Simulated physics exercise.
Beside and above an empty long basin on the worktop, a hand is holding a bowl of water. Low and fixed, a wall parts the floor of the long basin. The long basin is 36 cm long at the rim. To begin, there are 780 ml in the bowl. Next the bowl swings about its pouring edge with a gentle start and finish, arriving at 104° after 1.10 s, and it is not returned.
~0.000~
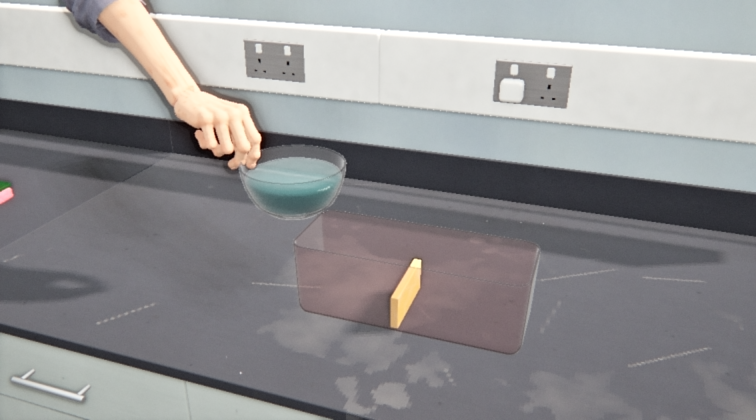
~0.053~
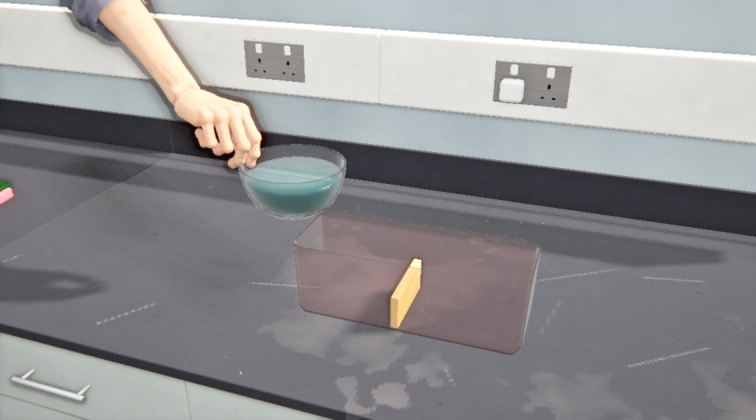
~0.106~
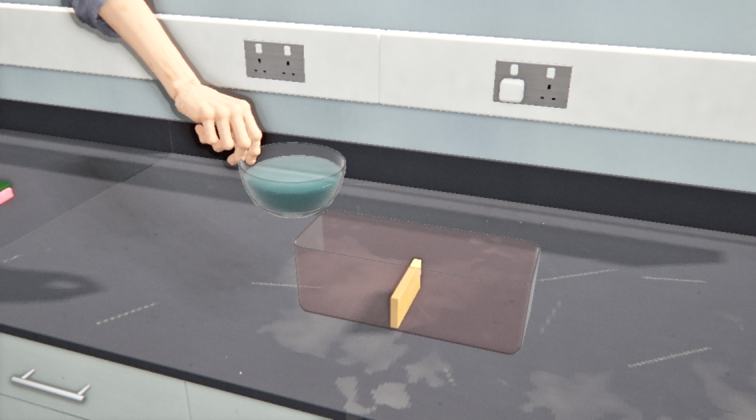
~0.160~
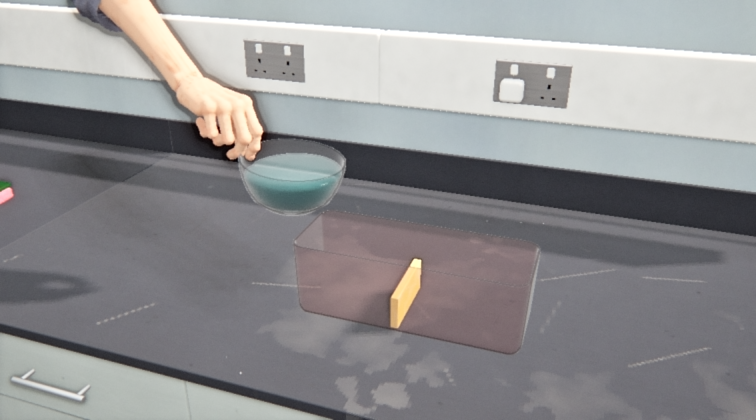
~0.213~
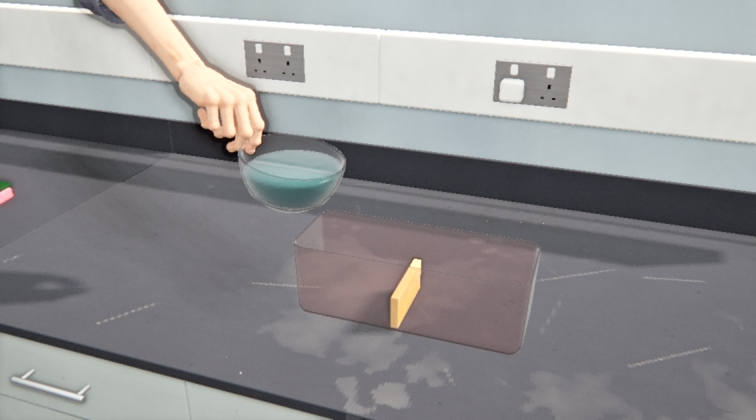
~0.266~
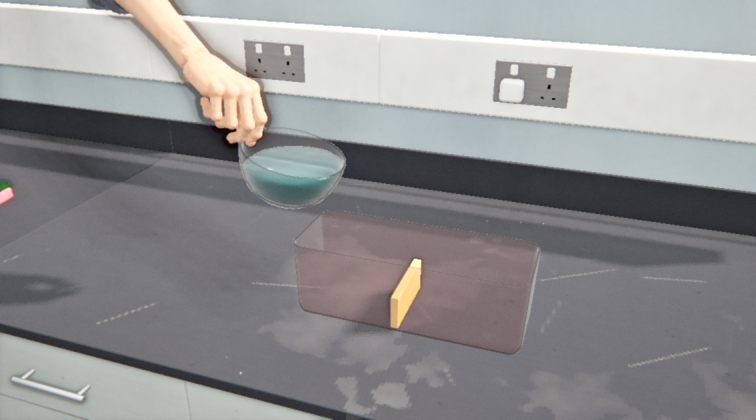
On a dark kitchen worktop, a hand slowly tilting a glass bowl of blue-green water beside and above an empty, divided clear basin.
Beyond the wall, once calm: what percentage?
54 out of 100.
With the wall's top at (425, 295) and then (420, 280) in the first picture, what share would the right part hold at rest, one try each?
Respectively close to 30 and 10 %.
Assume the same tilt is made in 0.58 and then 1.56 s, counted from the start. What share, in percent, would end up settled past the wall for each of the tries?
Near 65 in a hundred on the first go and near 40 in a hundred on the second.
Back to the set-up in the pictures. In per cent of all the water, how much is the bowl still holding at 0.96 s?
2 per cent or thereabouts.
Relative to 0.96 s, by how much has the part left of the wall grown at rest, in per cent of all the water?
Some 10 per cent.
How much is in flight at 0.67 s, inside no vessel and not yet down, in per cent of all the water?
Estimate: About 38 % of all of it.
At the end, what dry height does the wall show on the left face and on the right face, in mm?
Left roughly 36 mm; right roughly 36 mm.
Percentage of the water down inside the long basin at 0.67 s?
About 12 per cent.
By 0.67 s the tilt is 69° and 50 per cent is still to pour, 12 is left of the wall and 0 right of it.
By 0.96 s the tilt is 100° and 2 per cent is still to pour, 34 is left of the wall and 51 right of it.
By 1.27 s the tilt is 104° and 0 per cent is still to pour, 45 is left of the wall and 54 right of it.
By 1.60 s the tilt is 104° and 0 per cent is still to pour, 45 is left of the wall and 54 right of it.
At rest 45 per cent lies left of the wall, 54 right of it and 1 outside.
